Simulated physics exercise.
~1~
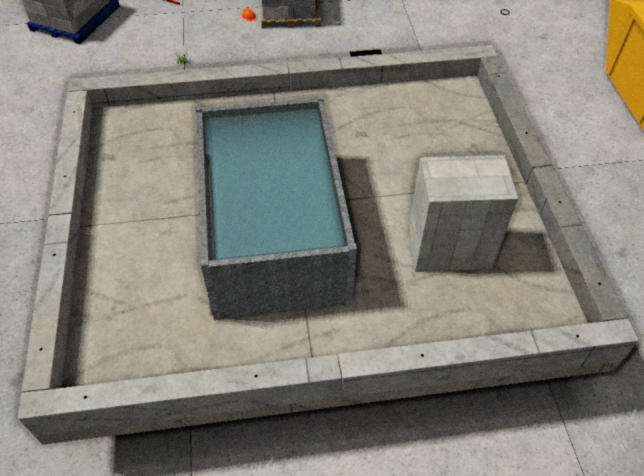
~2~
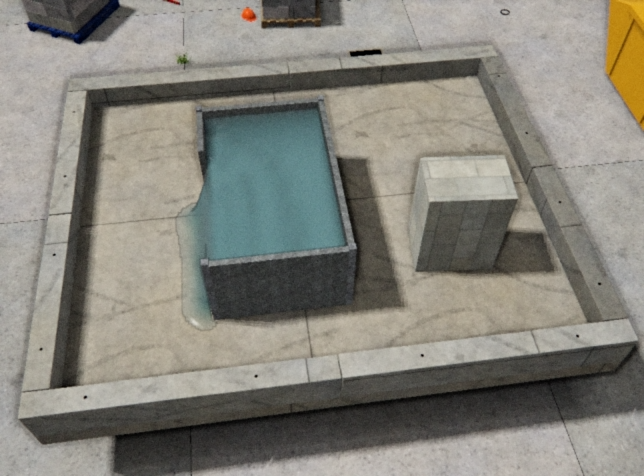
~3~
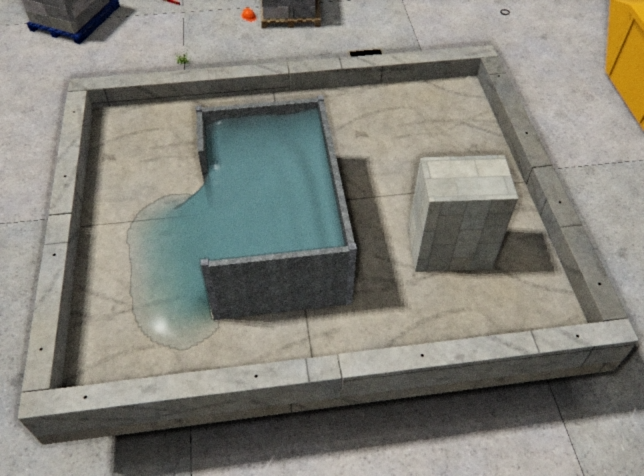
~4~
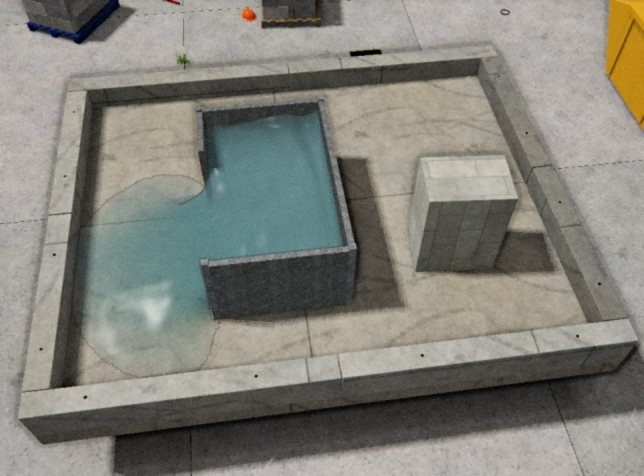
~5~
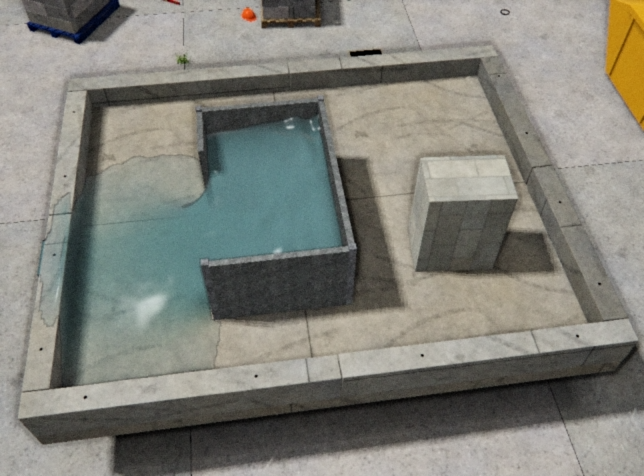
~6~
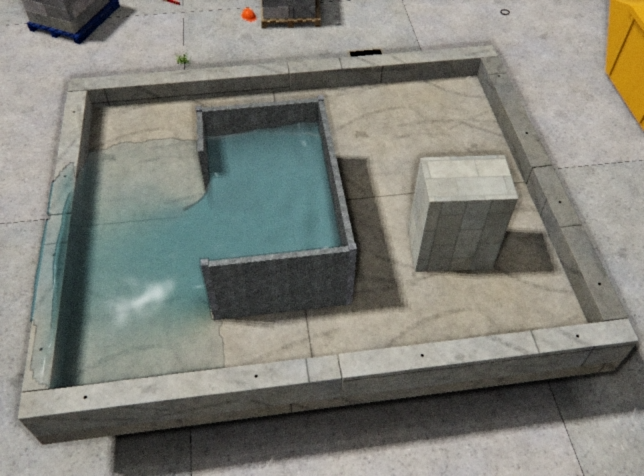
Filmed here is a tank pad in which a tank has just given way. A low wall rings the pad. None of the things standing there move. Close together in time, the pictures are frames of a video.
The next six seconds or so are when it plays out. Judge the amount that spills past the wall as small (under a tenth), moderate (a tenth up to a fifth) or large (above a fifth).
It is moderate.
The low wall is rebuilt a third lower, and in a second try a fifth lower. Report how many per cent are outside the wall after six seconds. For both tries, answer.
About 34 percent in the first case, about 26 percent in the second.
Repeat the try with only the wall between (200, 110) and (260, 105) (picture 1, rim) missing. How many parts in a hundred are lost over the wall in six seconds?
8 per cent.
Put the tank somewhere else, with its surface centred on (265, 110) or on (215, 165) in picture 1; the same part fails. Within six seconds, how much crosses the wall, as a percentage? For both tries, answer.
Note: Try one close to 14 in a hundred, try two close to 22.
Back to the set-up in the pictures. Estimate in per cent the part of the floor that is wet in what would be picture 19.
Roughly 55 percent, I'd say.
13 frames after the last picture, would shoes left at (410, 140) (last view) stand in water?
Following the spread, that spot ends up unflooded.
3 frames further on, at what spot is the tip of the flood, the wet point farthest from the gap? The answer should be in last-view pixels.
At about (94, 116).
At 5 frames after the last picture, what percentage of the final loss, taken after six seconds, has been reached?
Roughly 40 %.
A moment on, water covers 25 % of the floor; the low wall has let 1 % over.
Next, water covers 30 % of the floor; the low wall has let 7 % over.
Then, water covers 45 % of the floor; the low wall has let 16 % over.
Later, water covers 70 % of the floor; the low wall has let 17 % over.
In the end, water covers 80 % of the floor; the low wall has let 17 % over.
